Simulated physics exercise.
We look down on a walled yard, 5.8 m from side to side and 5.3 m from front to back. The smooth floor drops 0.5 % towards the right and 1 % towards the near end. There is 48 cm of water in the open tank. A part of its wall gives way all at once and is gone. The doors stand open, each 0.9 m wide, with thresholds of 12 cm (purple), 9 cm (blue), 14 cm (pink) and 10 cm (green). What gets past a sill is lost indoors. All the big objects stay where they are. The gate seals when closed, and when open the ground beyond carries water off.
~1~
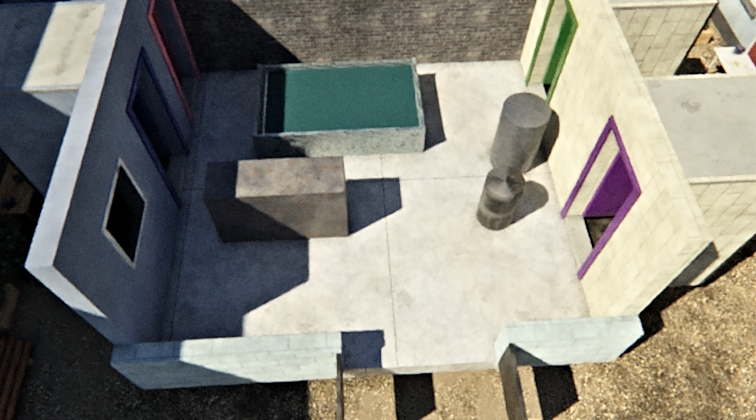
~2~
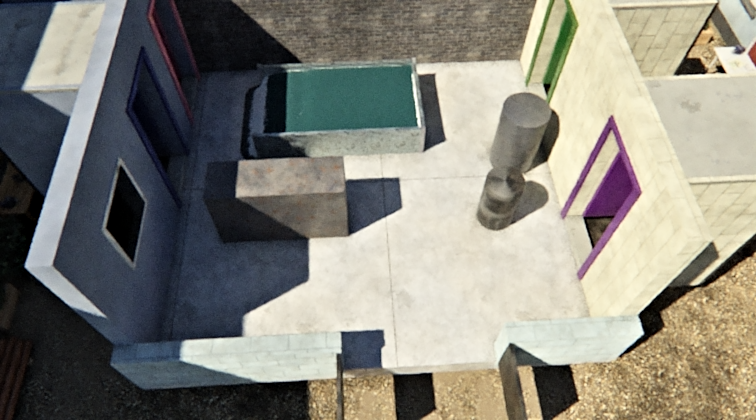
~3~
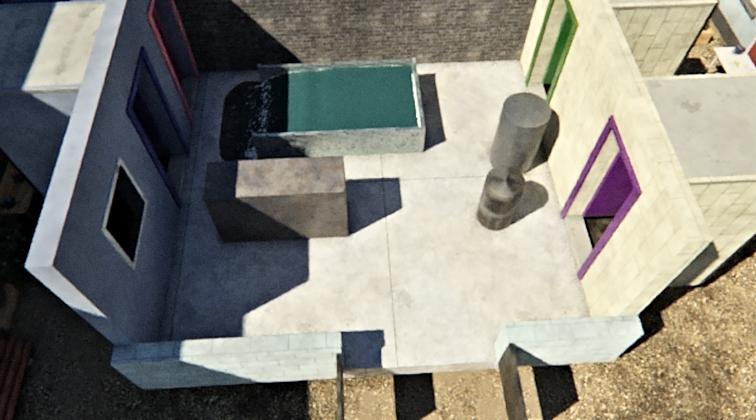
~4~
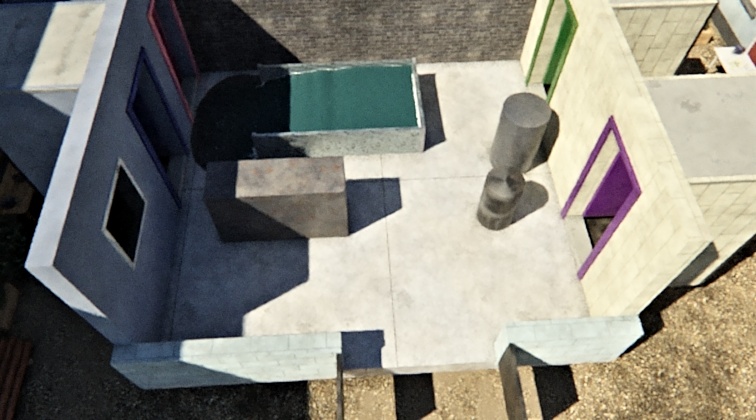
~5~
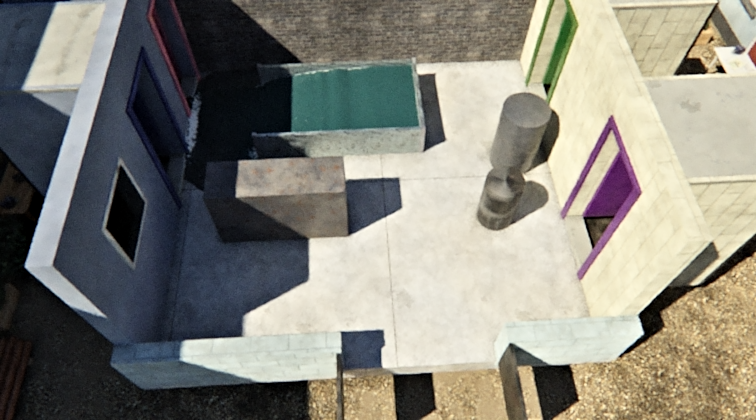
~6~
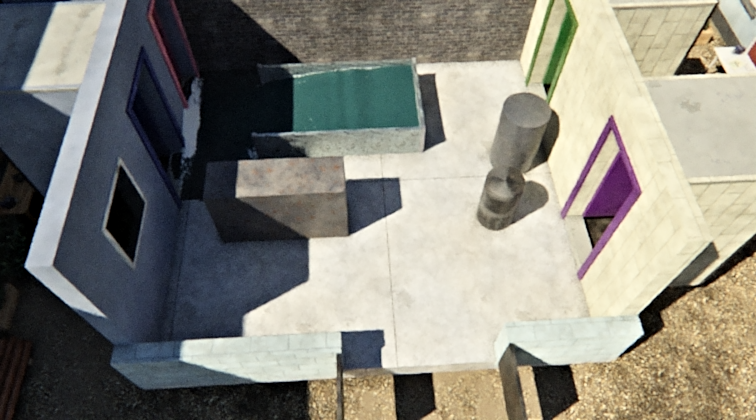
At first, green water sits still in an open rectangular tank at the back of a walled yard, near a brown block and a grey cylinder. Then the tank's left end is gone and water pours out leftward, spreading as a dark sheet across the floor behind the block to the left wall.
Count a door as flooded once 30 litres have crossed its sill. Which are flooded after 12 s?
Within that time: At the purple door it does not reach the limit; at the blue door it passes the limit; at the pink door it passes the limit; at the green door it stays under the limit.
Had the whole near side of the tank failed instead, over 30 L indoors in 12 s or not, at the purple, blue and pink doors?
Against that limit: Purple not over, blue over, pink under.
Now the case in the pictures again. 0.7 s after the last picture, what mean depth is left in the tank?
Roughly 32 cm on average.
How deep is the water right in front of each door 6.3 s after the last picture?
In cm: Purple 9, blue 7, pink 6, green 7.
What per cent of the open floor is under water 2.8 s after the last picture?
Some 35 per cent of it.
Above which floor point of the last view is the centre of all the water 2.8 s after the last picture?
Around (272, 148).
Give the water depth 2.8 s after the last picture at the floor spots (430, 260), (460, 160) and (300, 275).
Roughly 0, 0 and 0 cm, in turn.
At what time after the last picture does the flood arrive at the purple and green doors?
Arrival: Purple 5.5 s, green 3.8 s.
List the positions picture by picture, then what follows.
In the first picture, still water, 48 cm deep, in the open tank at (338, 99).
In the second picture, water pours out at (263, 117) and has run 0.8 m, to a hidden place; typically 6 cm deep outside, 48 cm at the open tank's back.
In the third picture, water pours out at (263, 118) and has run 0.9 m, to (249, 85); typically 8 cm deep outside, 48 cm at the open tank's back.
In the fourth picture, the front is at (202, 159), 1.2 m from the gap at (263, 118); 1.8 m2 of floor is under water; 48 cm left at the back of the open tank.
In the fifth picture, water pours out at (264, 118) and has run 1.6 m, to (185, 172); typically 7 cm deep outside, 48 cm at the open tank's back.
In the sixth picture, the front is at (183, 191), 1.8 m from the gap at (264, 118); 2.9 m2 of floor is under water; 48 cm left at the back of the open tank.
Then, 0.7 s after the last picture water covers 15 % of the floor and is deepest (34 cm) near (200, 75); purple door not reached, blue door 19 cm at the sill, 13 L in, pink door 28 cm at the sill, 31 L in, green door not reached.
Then, 1.5 s after the last picture water covers 25 % of the floor and is deepest (32 cm) near (200, 75); purple door not reached, blue door 20 cm at the sill, 46 L in, pink door 30 cm at the sill, 91 L in, green door not reached.
Then, 2.8 s after the last picture water covers 35 % of the floor and is deepest (24 cm) near (159, 349); purple door not reached, blue door 15 cm at the sill, 92 L in, pink door 22 cm at the sill, 173 L in, green door not reached.
Then, 6.3 s after the last picture water covers 90 % of the floor and is deepest (12 cm) near (157, 362); purple door 9 cm at the sill, 0 L in, blue door 7 cm at the sill, 109 L in, pink door 6 cm at the sill, 190 L in, green door 7 cm at the sill, 1 L in.
Then, 11.3 s after the last picture water covers 95 % of the floor and is deepest (10 cm) near (591, 337); purple door 7 cm at the sill, 0 L in, blue door 5 cm at the sill, 109 L in, pink door 5 cm at the sill, 190 L in, green door 5 cm at the sill, 1 L in.
